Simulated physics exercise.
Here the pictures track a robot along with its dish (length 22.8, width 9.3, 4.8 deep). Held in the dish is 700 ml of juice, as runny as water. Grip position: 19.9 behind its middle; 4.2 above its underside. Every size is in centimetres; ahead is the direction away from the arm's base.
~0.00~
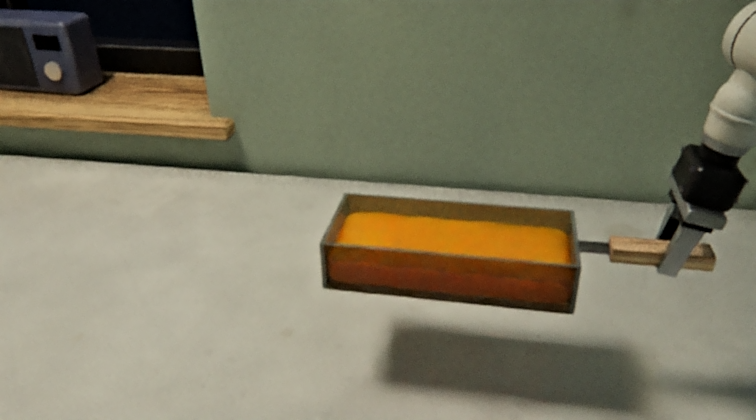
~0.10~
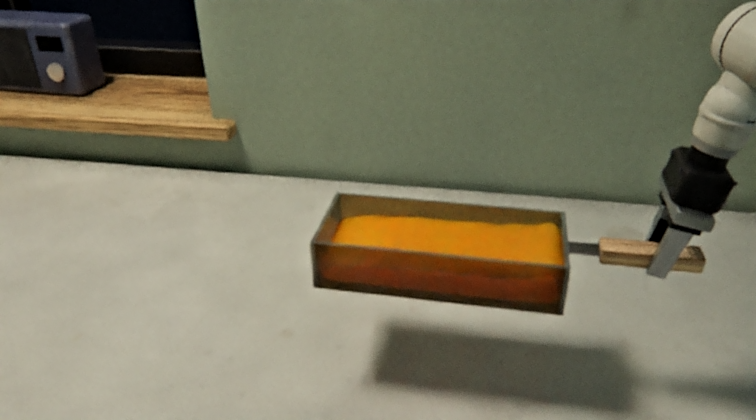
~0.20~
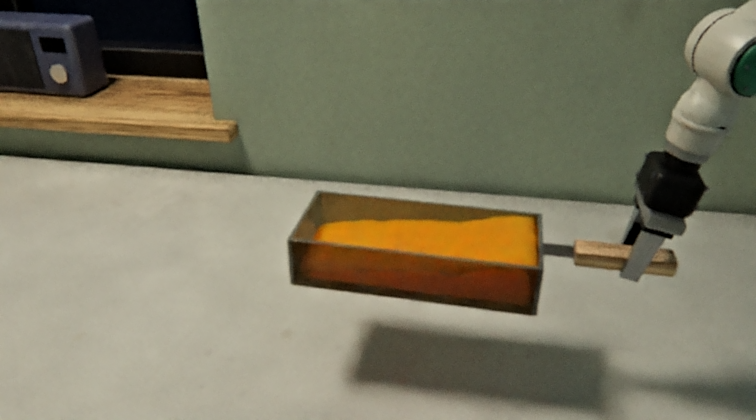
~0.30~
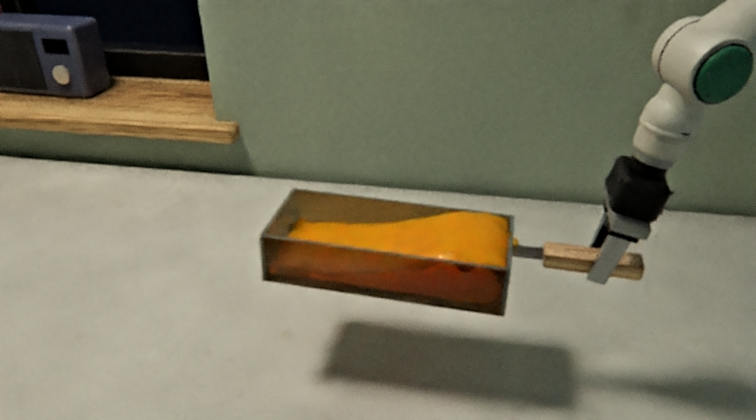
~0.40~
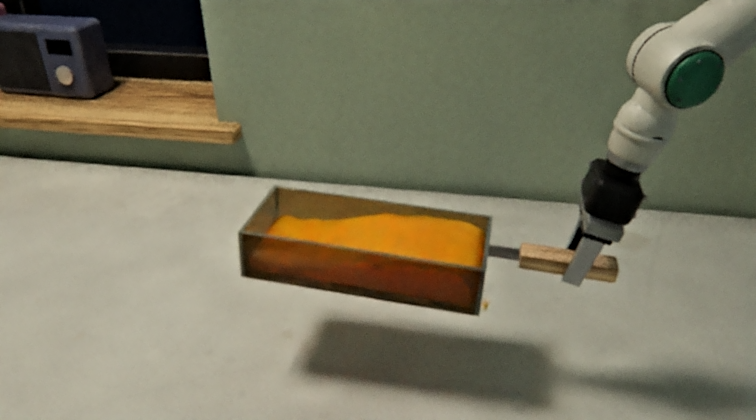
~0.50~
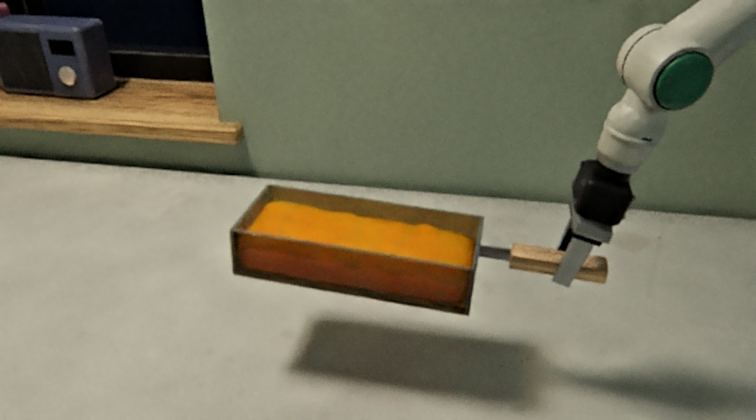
To begin with, a robot arm holds a dish of orange juice by its handle above a pale surface, the juice nearly level. The arm carries it left, tilting it slightly down at the right, as juice heaps toward the handle end, then surges back, finishing higher on the left.
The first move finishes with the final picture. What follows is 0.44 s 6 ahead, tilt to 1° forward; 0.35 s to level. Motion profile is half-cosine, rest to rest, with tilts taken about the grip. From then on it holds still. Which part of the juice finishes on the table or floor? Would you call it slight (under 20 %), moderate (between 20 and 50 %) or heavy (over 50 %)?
I would call it slight.
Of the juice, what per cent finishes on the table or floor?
It should be about 1 percent.
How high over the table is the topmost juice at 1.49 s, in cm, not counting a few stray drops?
Up to some 14 cm.
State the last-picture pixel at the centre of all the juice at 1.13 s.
My best guess is about (295, 254).
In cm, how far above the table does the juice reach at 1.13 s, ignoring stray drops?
The top of the liquid sits at around 15 centimetres above the table.
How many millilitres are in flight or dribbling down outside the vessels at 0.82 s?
It comes to close to 0 ml.
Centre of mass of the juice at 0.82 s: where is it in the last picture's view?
Centre: Approx. (323, 256) px.
After 0.82 s, level, liquid up to 15 above the table; 690 ml in the dish, 5 ml on the table or floor.
After 1.13 s, level, liquid up to 15 above the table; 690 ml in the dish, 5 ml on the table or floor.
After 1.49 s, level, liquid up to 14 above the table; 690 ml in the dish, 5 ml on the table or floor.
After 2.29 s, level, liquid up to 14 above the table; 690 ml in the dish, 5 ml on the table or floor.
In the end, 690 ml in the dish, 5 ml on the table or floor. That is 1 % on the table or floor.
